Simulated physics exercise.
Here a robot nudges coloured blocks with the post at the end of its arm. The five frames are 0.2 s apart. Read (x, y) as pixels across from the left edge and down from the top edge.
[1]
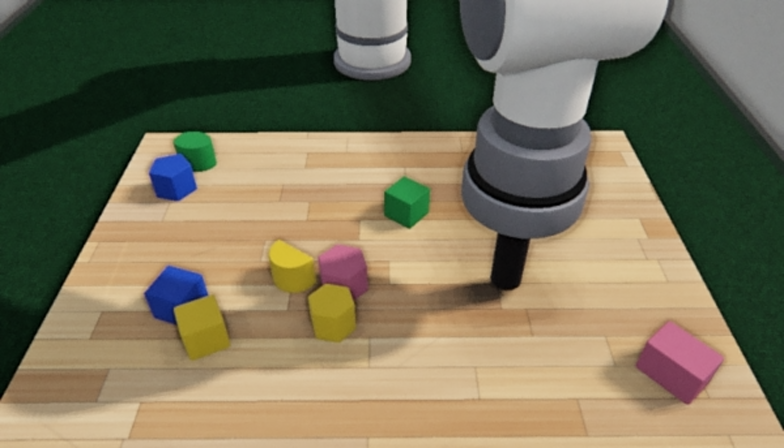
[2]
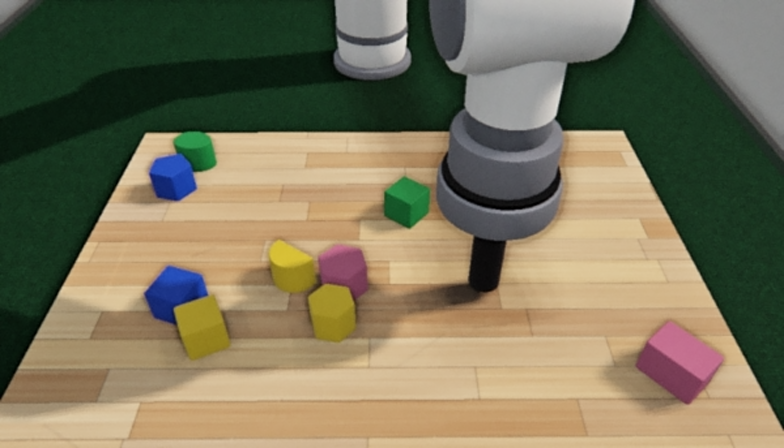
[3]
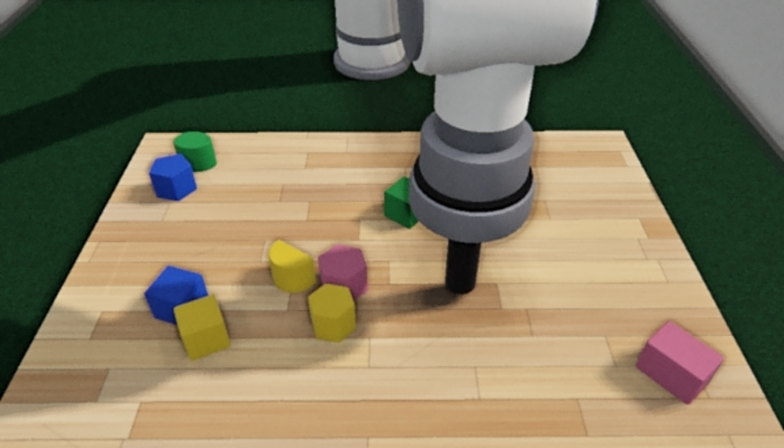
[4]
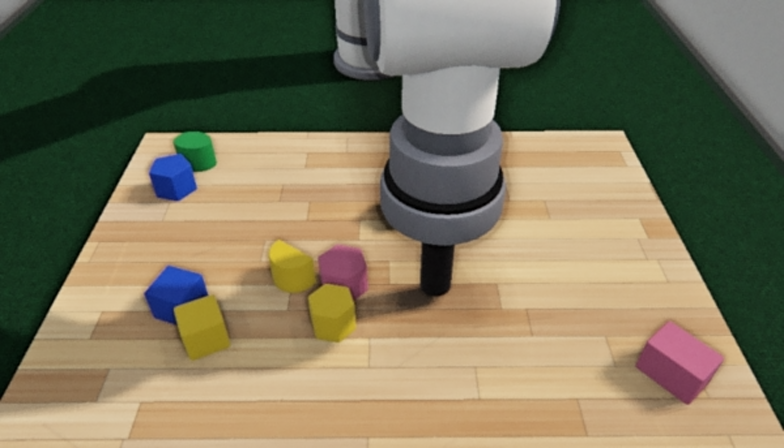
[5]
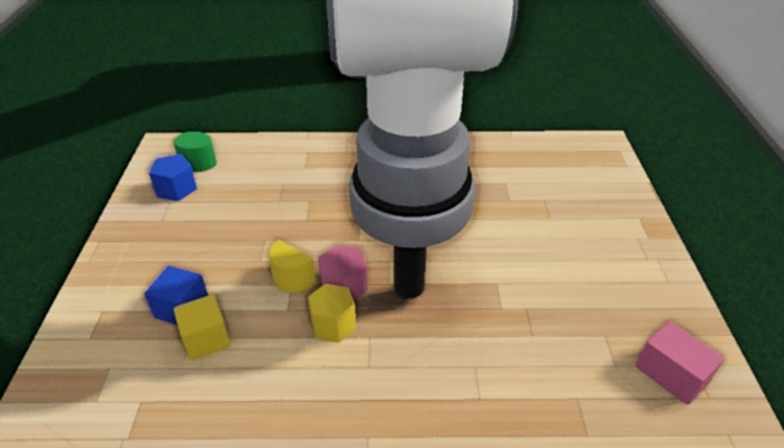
On a wooden tabletop scattered with blue, green, yellow and pink blocks, a robot arm slid its black post steadily left toward a pink and yellow cluster, while the blocks stayed still.
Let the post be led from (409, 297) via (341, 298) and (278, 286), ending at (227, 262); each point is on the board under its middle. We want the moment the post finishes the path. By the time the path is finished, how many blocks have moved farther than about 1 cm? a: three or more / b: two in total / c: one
The one that fits is b, two in total.
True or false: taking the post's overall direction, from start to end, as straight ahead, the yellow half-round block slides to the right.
True - the claim holds.
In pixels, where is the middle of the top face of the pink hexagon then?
The spot you're after is about (308, 239) in the image.
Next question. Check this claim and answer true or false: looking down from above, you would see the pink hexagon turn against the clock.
The claim does not hold.
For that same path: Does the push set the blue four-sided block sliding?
No, that is not what happens.
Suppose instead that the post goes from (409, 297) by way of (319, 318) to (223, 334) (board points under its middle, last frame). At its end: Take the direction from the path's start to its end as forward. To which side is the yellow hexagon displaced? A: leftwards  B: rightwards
A: Leftwards.
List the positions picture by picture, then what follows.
In the first frame, post's lower end at (506, 280); blue four-sided block at (173, 283); yellow half-round block at (287, 255); yellow hexagon at (331, 300); pink hexagon at (342, 260).
In the second frame, post at (484, 281); blocks still.
In the third frame, post at (460, 283); blocks still.
In the fourth frame, post at (435, 285); blocks still.
In the fifth frame, post at (409, 287); blue four-sided block at (173, 283); yellow half-round block at (287, 255); yellow hexagon at (331, 300); pink hexagon at (342, 260).
What follows on the original path. One third of the way, post at (338, 289); yellow half-round block at (270, 252), turned 25° anticlockwise; pink hexagon at (317, 250), turned 20° clockwise.
Two thirds of the way, post at (275, 276); yellow half-round block at (255, 243), turned 55° anticlockwise; pink hexagon at (308, 239), turned 50° clockwise.
At the end, post at (224, 253); blue four-sided block still; yellow half-round block at (225, 216); yellow hexagon still; pink hexagon at (308, 239), turned 50° clockwise.
